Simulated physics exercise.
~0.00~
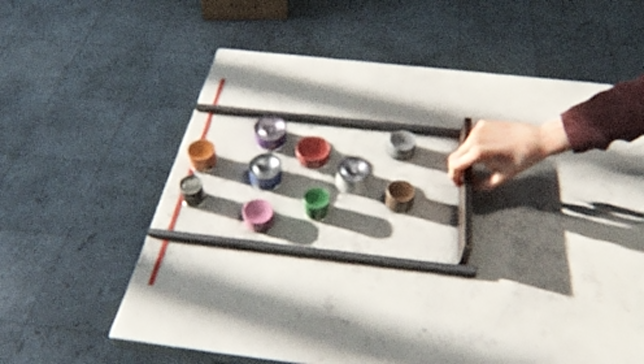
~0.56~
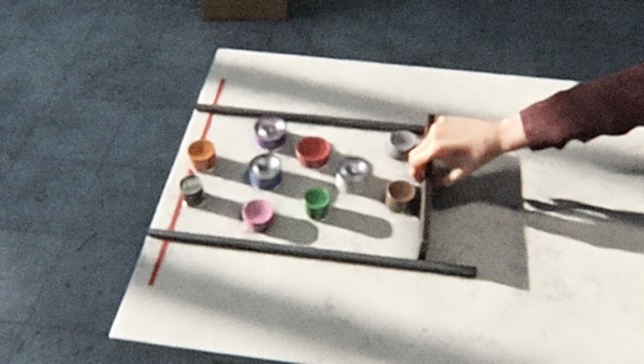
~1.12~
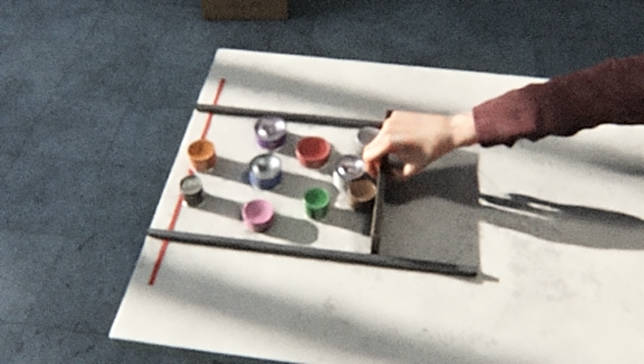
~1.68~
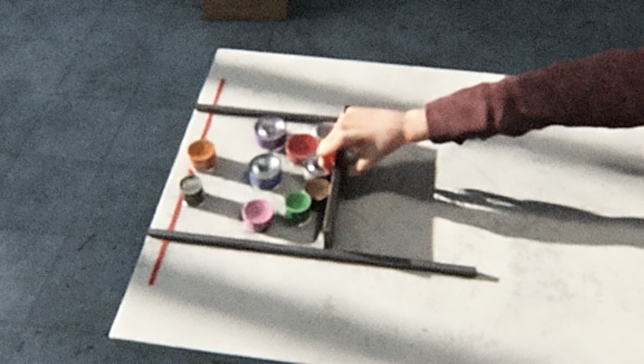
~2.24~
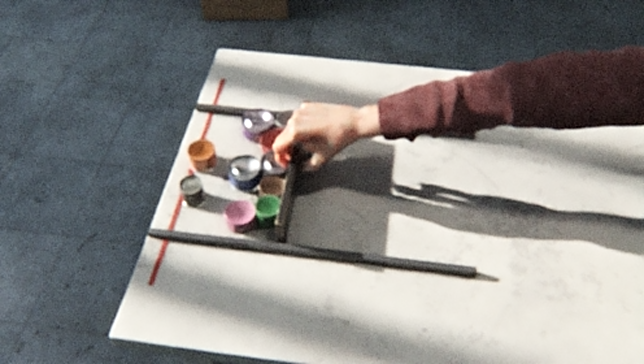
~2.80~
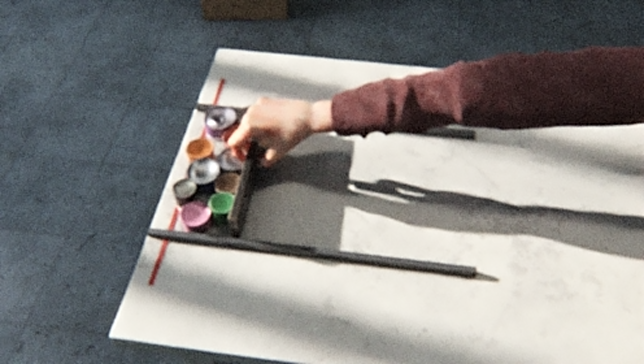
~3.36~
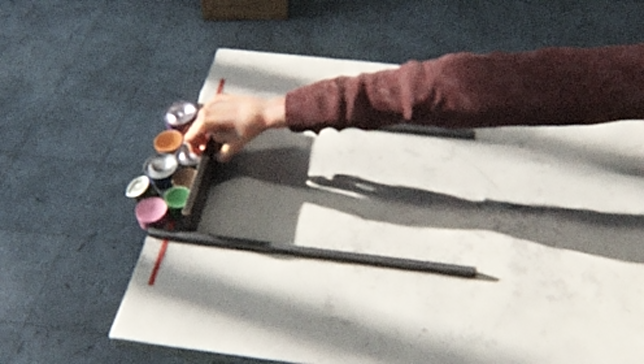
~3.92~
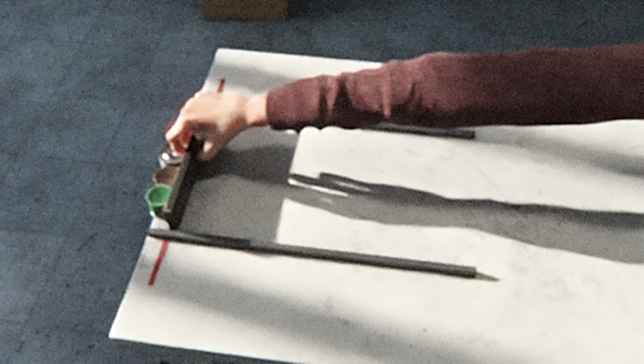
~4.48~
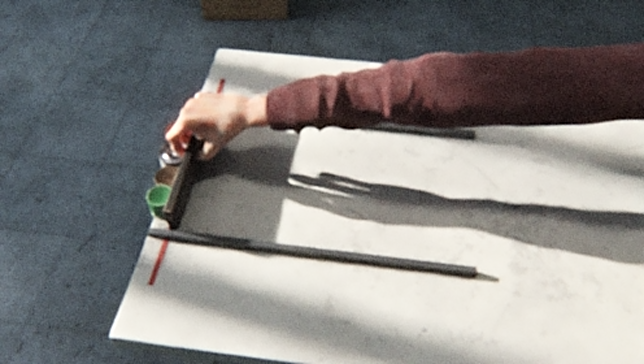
On a white table, a hand slides a board left, pushing several small tubs off the end.
